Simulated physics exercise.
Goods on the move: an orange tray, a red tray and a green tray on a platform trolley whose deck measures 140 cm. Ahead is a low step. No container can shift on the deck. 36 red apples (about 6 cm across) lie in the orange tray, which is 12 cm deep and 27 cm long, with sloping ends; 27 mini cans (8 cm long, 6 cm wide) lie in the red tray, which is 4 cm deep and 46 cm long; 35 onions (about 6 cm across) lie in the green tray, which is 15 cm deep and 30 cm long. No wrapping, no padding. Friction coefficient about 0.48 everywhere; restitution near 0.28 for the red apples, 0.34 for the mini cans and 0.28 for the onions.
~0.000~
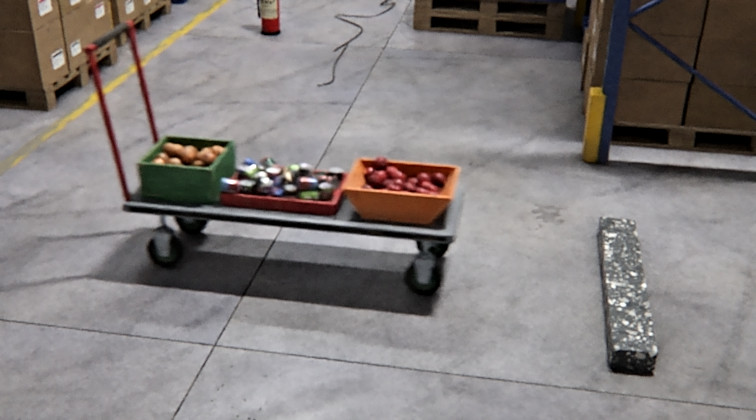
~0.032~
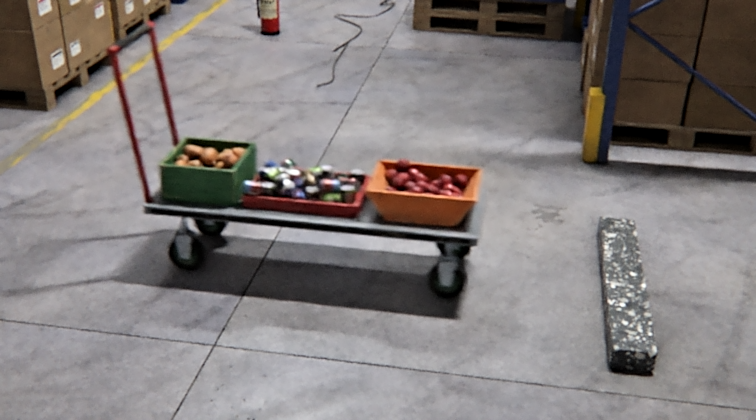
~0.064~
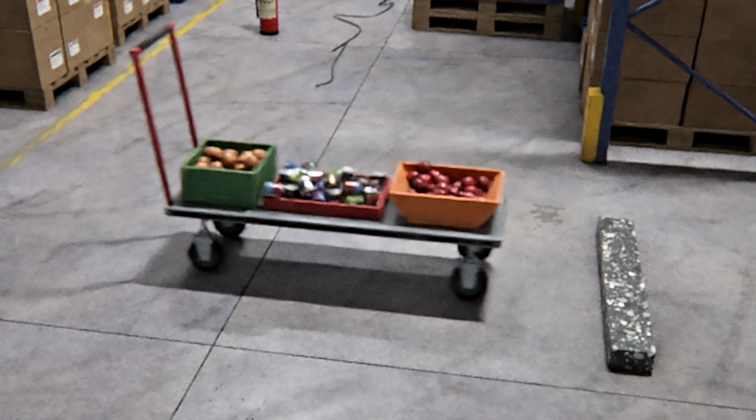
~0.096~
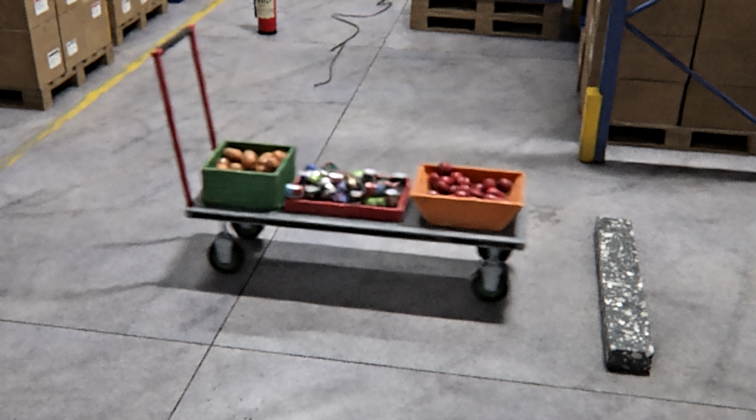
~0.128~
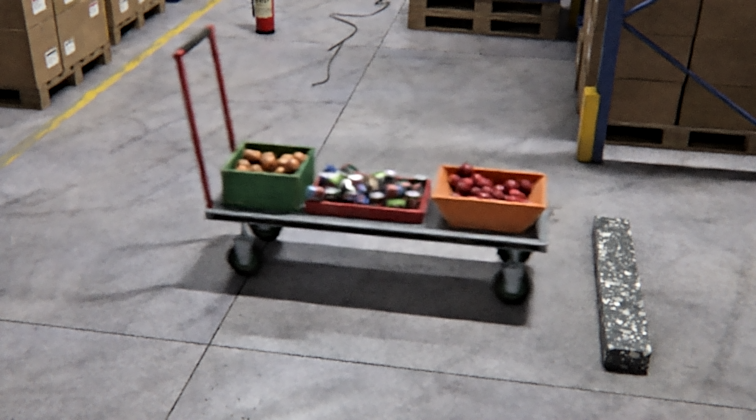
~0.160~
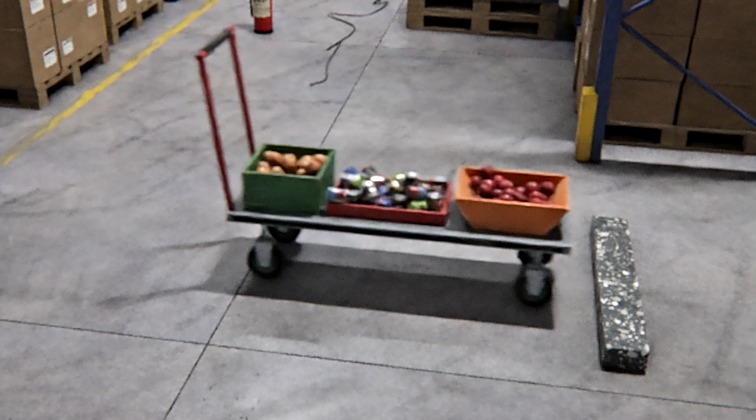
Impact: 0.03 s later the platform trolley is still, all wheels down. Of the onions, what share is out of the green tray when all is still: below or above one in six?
Out of the green tray go under a sixth of the onions.
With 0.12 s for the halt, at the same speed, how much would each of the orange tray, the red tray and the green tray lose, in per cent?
In that case orange tray 20, red tray 30, green tray 0 per cent.
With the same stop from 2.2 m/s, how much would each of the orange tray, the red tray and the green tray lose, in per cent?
Then orange tray 10, red tray 30, green tray 0 per cent.
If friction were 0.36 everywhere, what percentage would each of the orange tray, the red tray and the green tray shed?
In that case orange tray 40, red tray 30, green tray 10 per cent.
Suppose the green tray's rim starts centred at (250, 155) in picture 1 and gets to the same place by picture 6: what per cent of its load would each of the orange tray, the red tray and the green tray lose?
Then orange tray 0, red tray 10, green tray 0 per cent.
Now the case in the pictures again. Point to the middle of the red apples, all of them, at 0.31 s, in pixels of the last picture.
At about (579, 195).
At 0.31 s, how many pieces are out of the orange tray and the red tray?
About: Orange tray 1, red tray 3.
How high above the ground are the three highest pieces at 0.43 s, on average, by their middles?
Some 62 cm up.
After 0.21 s, impact.
After 0.31 s, the orange tray is down by 1 of 36, the red tray is down by 3 of 27 and the green tray has all 35.
After 0.43 s, the orange tray is down by 5 of 36, the red tray is down by 5 of 27 and the green tray is down by 1 of 35.
After 0.66 s, the orange tray is down by 10 of 36, the red tray is down by 9 of 27 and the green tray is down by 2 of 35.
When it is over (at 1.16 s), the orange tray is down by 10 of 36, the red tray is down by 9 of 27 and the green tray is down by 2 of 35. Asked share, 2 of 35, 6 per cent.
